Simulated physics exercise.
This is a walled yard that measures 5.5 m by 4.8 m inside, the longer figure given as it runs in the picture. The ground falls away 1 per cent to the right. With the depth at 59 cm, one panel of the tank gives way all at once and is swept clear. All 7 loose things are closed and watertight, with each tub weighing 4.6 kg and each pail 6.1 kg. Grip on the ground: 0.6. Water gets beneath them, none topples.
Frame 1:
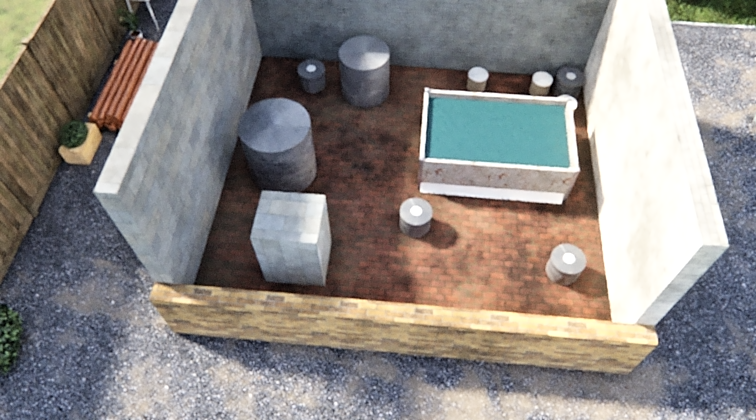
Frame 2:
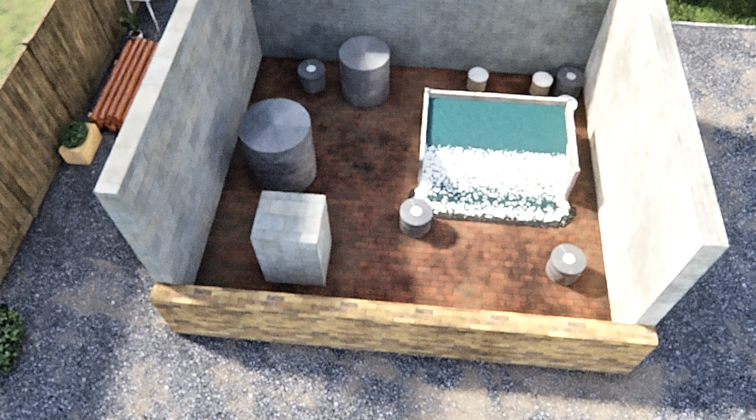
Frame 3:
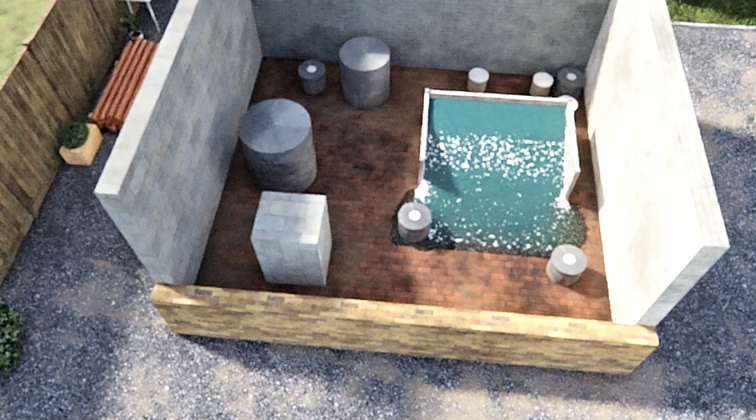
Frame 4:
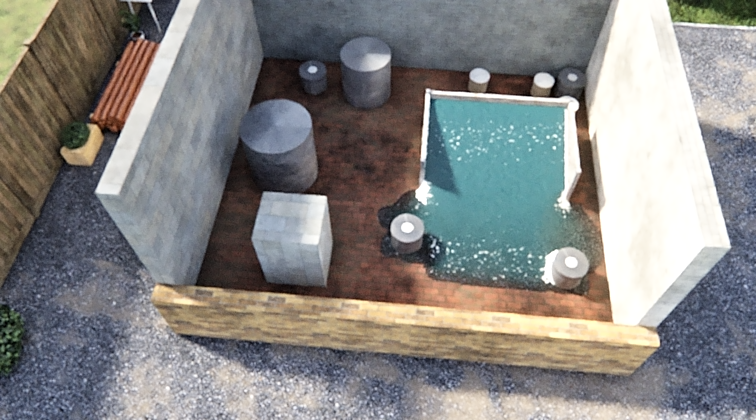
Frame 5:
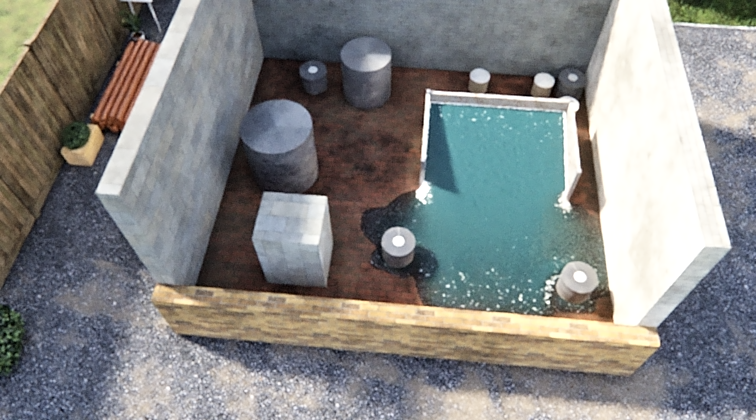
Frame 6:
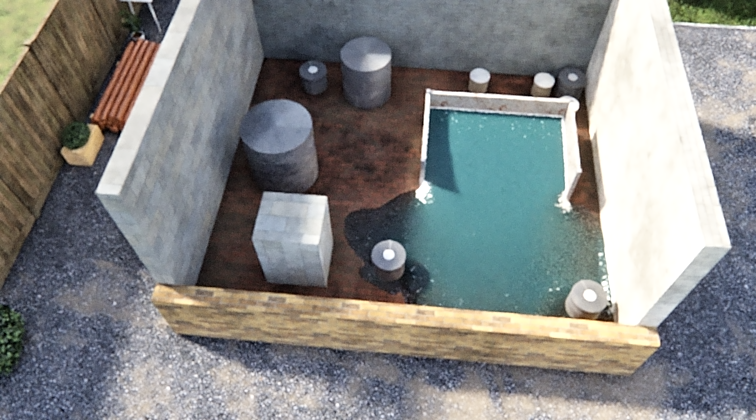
In the video, the near side of a raised water tank gives way in a walled brick yard, and foaming water spreads toward the low front wall, pushing two small gray tubs forward while the larger gray objects stay put.
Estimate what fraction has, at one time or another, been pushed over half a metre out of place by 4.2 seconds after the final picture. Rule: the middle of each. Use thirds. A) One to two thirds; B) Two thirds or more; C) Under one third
Answer: C.
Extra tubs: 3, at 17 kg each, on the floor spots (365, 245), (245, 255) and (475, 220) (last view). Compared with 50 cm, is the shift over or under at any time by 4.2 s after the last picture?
Order as given: Goes farther, stays inside it, goes farther.
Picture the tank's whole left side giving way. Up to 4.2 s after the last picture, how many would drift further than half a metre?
Then it comes to 2 of them.
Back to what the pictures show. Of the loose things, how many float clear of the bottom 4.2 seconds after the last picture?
At that instant the tally stands at 3.
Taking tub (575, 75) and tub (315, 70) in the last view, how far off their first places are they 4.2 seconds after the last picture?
Net shifts, in order: 40 cm and 10 cm.
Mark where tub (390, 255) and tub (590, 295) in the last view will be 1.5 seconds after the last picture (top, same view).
Approx. (263, 282); approx. (595, 251).
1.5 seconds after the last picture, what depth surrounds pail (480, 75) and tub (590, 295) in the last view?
First roughly 0 cm, second roughly 30 cm.
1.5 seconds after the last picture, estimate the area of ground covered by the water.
Close to 12.0 m2, I'd say.
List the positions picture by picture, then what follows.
A tub at (416, 211) rests on the ground; a tub at (569, 259), on the bottom; 2.7 m2 under water; 0 of 7 have shifted, in the first picture.
A tub at (416, 211), on the bottom; a tub at (569, 259), on the bottom; water covers 3.7 m2; 0 of 7 have shifted, in the second picture.
A tub at (415, 216) rests on the ground, 7 cm from its start; a tub at (569, 259), on the bottom; water covers 5.0 m2; 1 of 7 have shifted, in the third picture.
A tub at (407, 228), on the bottom, 30 cm from its start; a tub at (571, 262), on the bottom, 4 cm from its start; water covers 6.4 m2; 1 of 7 have shifted, in the fourth picture.
A tub at (398, 241), on the bottom, 54 cm from its start; a tub at (580, 277) rests on the ground, 27 cm from its start; water covers 8.0 m2; 2 of 7 have shifted, in the fifth picture.
A tub at (389, 255), on the bottom, 80 cm from its start; a tub at (590, 296) rests on the ground, 55 cm from its start; 9.1 m2 under water; 2 of 7 have shifted, in the sixth picture.
Then, 0.4 s after the last picture 2 of 7 are over 50 cm from their spots; 1 afloat.
Then, 1.5 s after the last picture 1 of 7 are over 50 cm from their spots; 2 afloat.
Then, 2.8 s after the last picture 2 of 7 are over 50 cm from their spots; 1 afloat.
Then, 4.2 s after the last picture 2 of 7 are over 50 cm from their spots, and 2 have been at some point; 3 afloat.
